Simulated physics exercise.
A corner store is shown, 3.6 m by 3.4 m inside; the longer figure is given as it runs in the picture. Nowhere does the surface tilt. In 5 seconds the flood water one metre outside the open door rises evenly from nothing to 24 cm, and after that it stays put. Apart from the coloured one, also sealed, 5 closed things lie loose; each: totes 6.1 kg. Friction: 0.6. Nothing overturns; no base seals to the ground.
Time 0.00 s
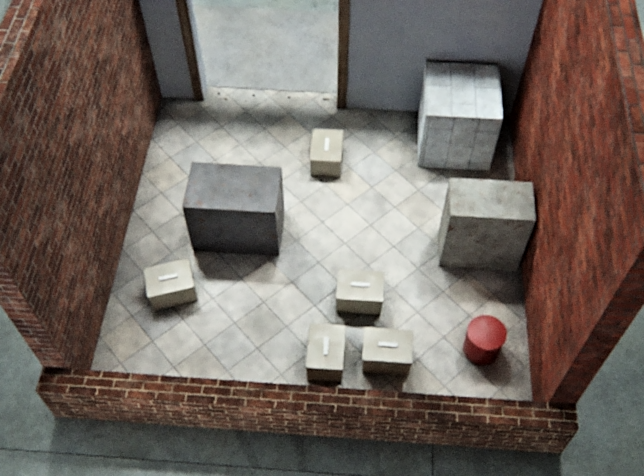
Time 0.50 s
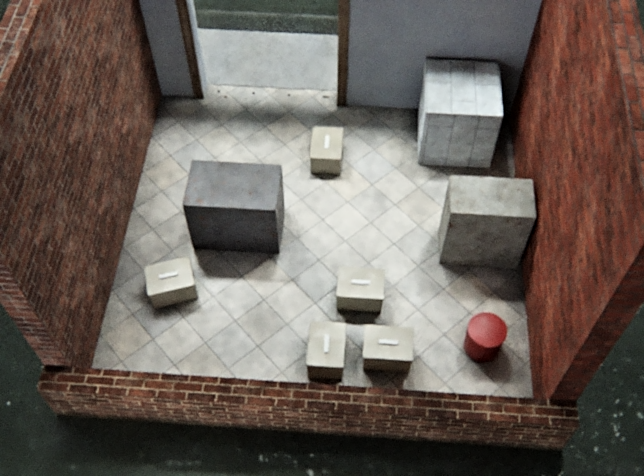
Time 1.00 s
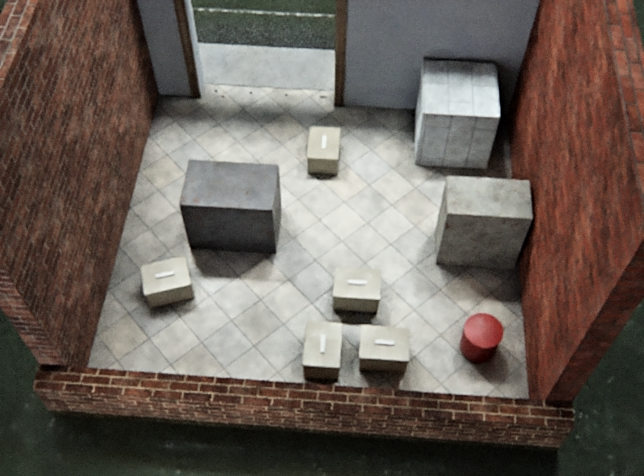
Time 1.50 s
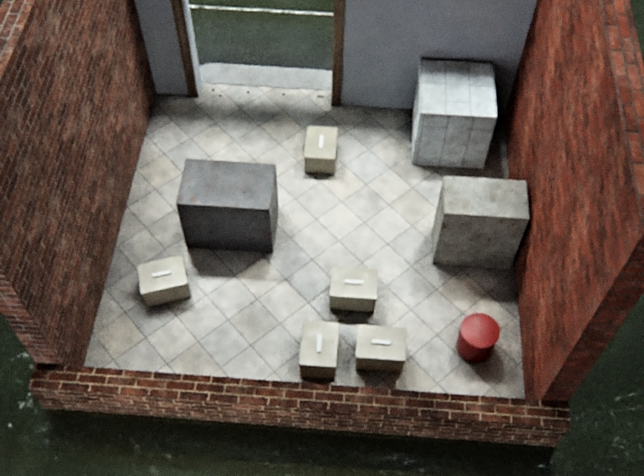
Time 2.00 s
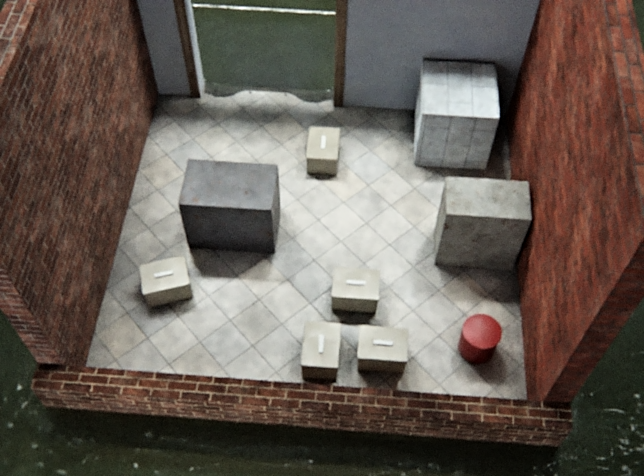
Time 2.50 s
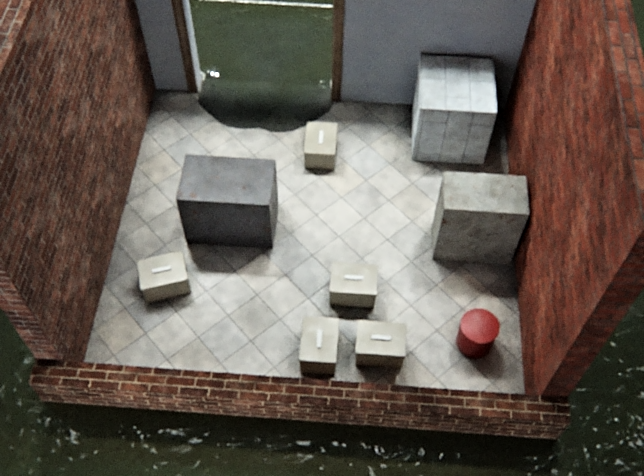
Dark water spreading around a brick-walled room, then creeping through the doorway onto pale tiles, boxes and red pail staying still.
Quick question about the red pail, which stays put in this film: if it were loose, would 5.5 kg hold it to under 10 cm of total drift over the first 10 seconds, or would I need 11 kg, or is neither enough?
I reckon the answer is neither of the two.
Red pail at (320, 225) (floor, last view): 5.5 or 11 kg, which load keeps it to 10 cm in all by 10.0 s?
No load works.
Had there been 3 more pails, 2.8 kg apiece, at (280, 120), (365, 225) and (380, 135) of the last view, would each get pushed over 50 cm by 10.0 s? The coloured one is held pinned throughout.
Listed in order, they go over the bar, over the bar, beneath the bar.
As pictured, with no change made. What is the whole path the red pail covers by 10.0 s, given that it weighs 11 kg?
The distance adds up to about 120 cm.
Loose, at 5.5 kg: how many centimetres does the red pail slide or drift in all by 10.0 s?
All together it comes to about 80 cm.
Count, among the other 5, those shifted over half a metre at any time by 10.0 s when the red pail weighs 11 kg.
Result: 5.
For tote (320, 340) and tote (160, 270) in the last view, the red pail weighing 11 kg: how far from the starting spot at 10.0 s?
The first is 100 cm from its start, the second 10 cm.
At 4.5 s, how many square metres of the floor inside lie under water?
That flooded area is roughly 4.5 m2.
After 3.5 s the red pail would be 0 cm from its start with 5.5 kg and 0 cm from its start with 11 kg; 0 cm of water round it then.
After 4.5 s the red pail would be 0 cm from its start with 5.5 kg and 0 cm from its start with 11 kg; 0 cm of water round it then.
After 7.0 s the red pail would be 32 cm from its start with 5.5 kg and 0 cm from its start with 11 kg; 6 cm of water round it then.
After 10.0 s the red pail would be 53 cm from its start with 5.5 kg and 66 cm from its start with 11 kg; 17 cm of water round it then.
